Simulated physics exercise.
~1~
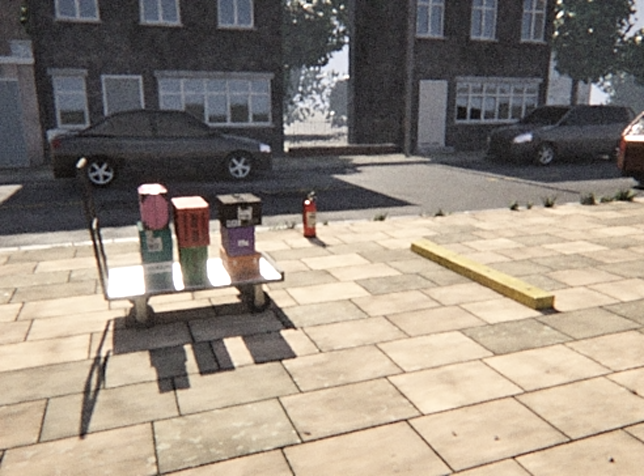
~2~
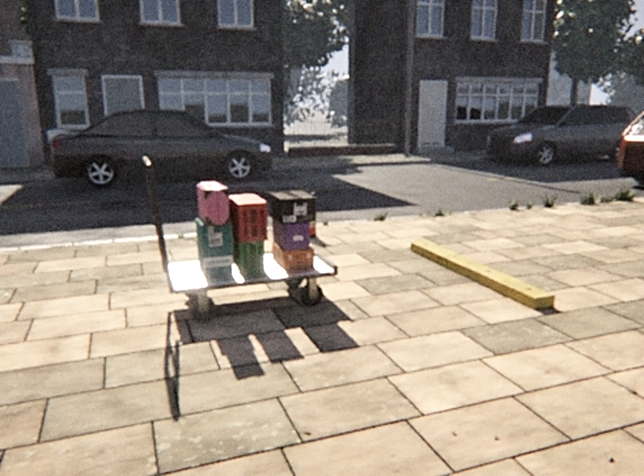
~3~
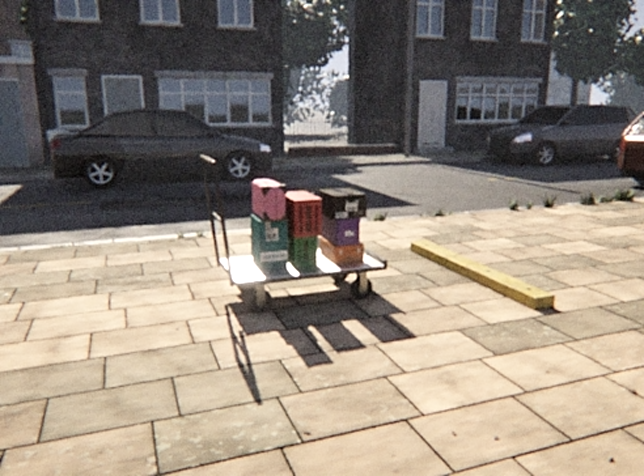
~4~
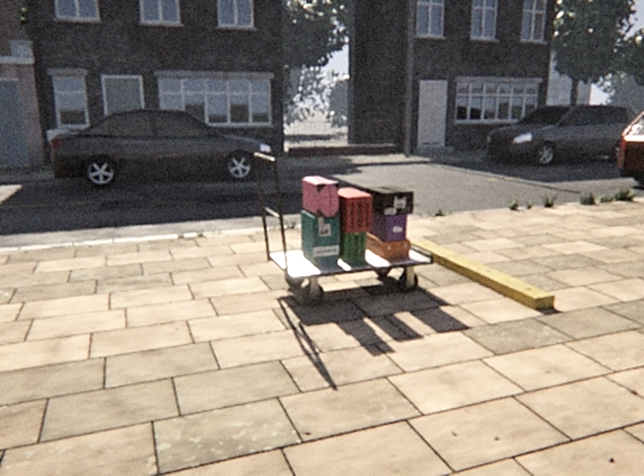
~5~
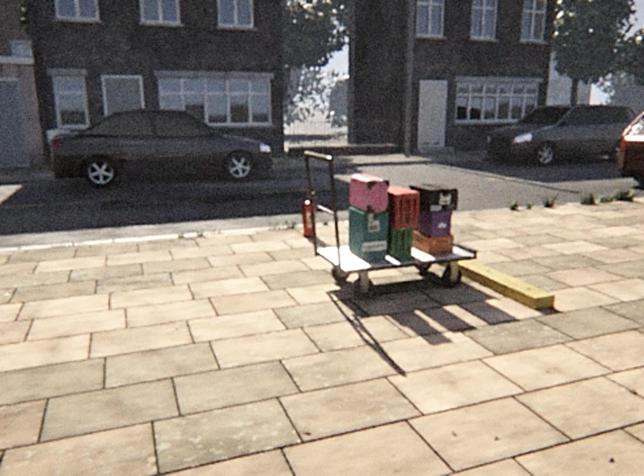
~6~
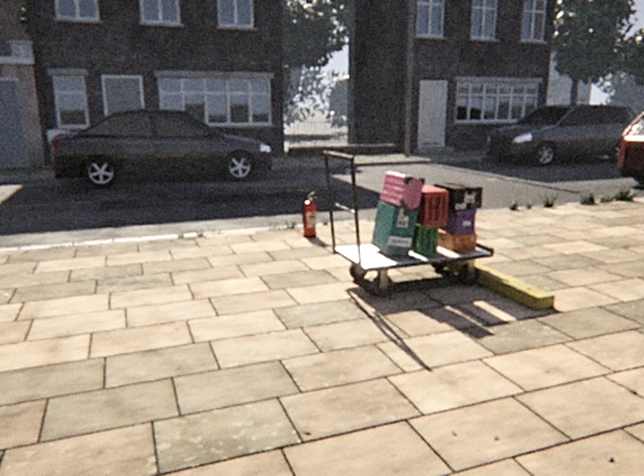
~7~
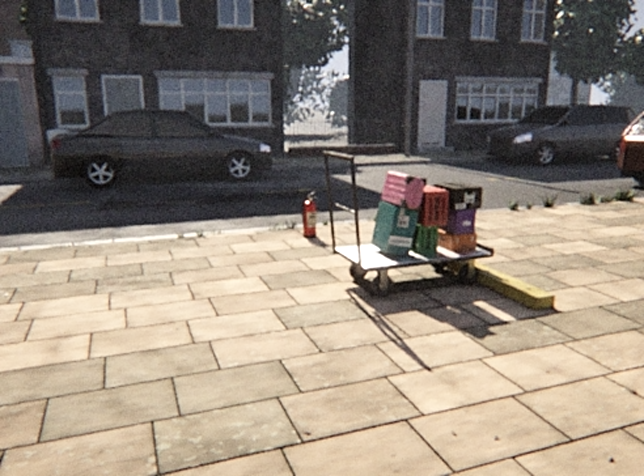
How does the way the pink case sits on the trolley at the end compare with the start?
At the start the pink case is upright, but by the end it is leaning.
